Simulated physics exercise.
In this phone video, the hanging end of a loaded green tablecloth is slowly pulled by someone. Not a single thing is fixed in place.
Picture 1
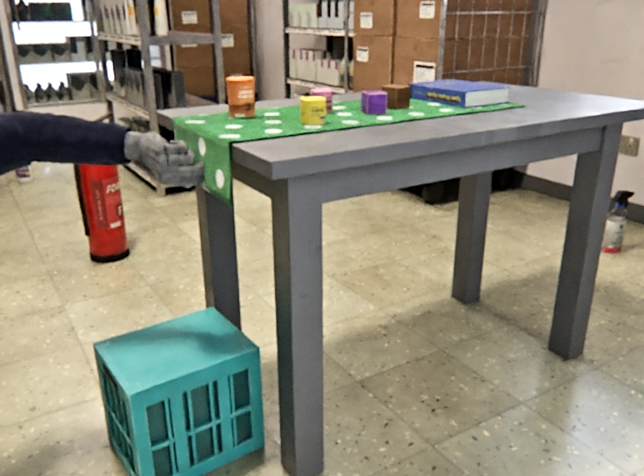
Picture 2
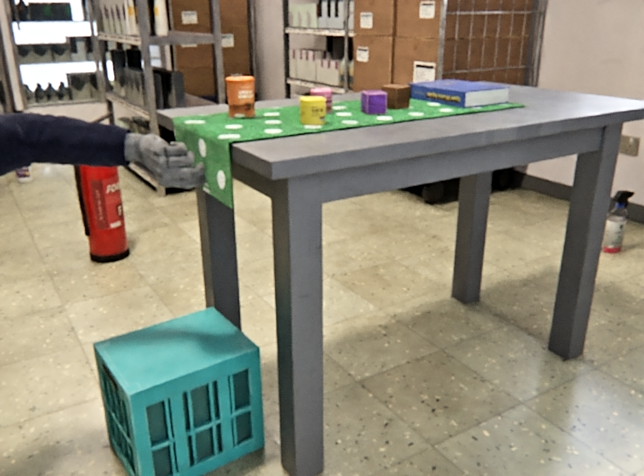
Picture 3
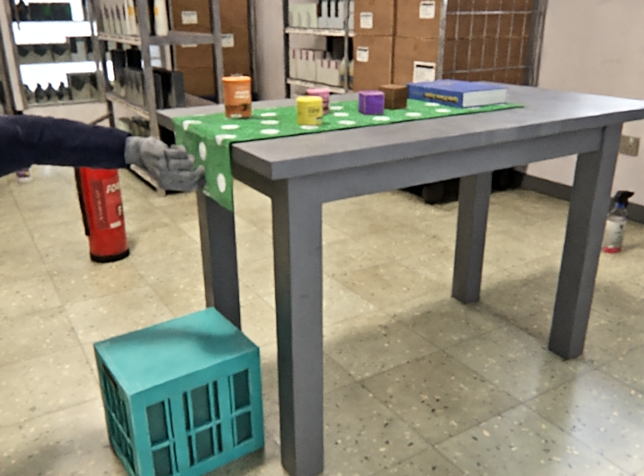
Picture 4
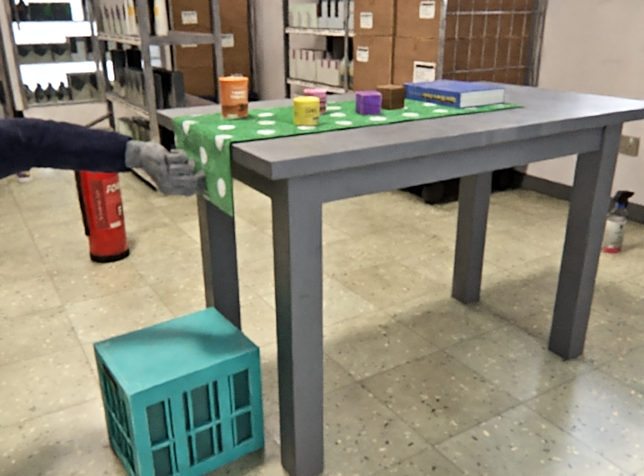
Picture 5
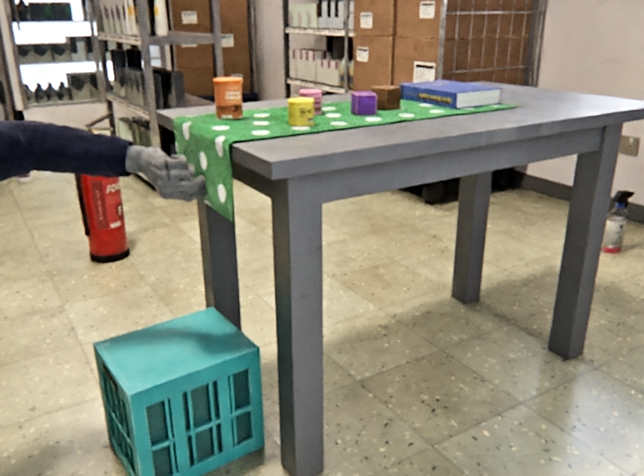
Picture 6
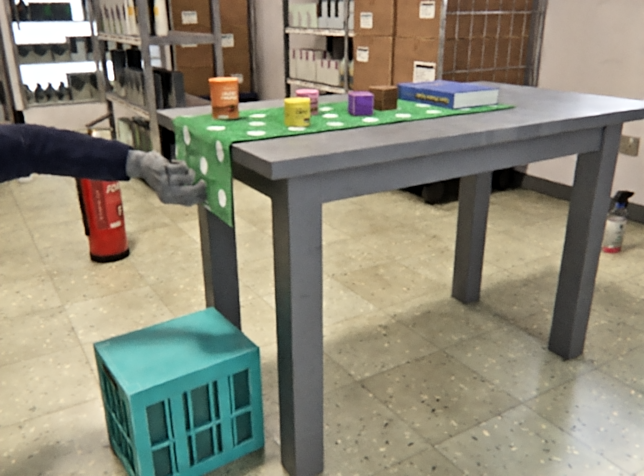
In a storage room, a gloved hand slowly pulled the hanging end of a green polka-dot cloth downward, and the small containers, cubes and blue book on it shifted slightly left along the gray table.
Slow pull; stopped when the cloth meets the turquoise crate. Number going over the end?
Three.
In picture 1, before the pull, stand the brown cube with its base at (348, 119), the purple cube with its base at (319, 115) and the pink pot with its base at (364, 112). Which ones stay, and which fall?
Result - the brown cube comes off, the purple cube comes off, and the pink pot stays put.
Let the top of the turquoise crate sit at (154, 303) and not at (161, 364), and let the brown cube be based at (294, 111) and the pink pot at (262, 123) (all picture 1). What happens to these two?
The brown cube ends up still on top and the pink pot ends up off the top.
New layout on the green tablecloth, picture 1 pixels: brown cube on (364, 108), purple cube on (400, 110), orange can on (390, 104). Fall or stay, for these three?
In the end the brown cube is still up there, the purple cube is still up there and the orange can is still up there.
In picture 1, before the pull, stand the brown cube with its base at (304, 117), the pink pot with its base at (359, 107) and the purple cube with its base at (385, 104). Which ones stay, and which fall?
Here's how it goes: The brown cube leaves the top, the pink pot remains in place and the purple cube remains in place.
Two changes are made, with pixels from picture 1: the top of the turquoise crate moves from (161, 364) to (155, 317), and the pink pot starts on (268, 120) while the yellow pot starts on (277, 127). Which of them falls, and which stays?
As for the pink pot, it leaves the top; as for the yellow pot, it leaves the top.
A little later, hem near (207, 256); orange can gone.
Next, hem near (209, 321); orange can, yellow pot and pink pot gone.
When it is over, hem on the crate; orange can, yellow pot and pink pot gone. It carries off three.
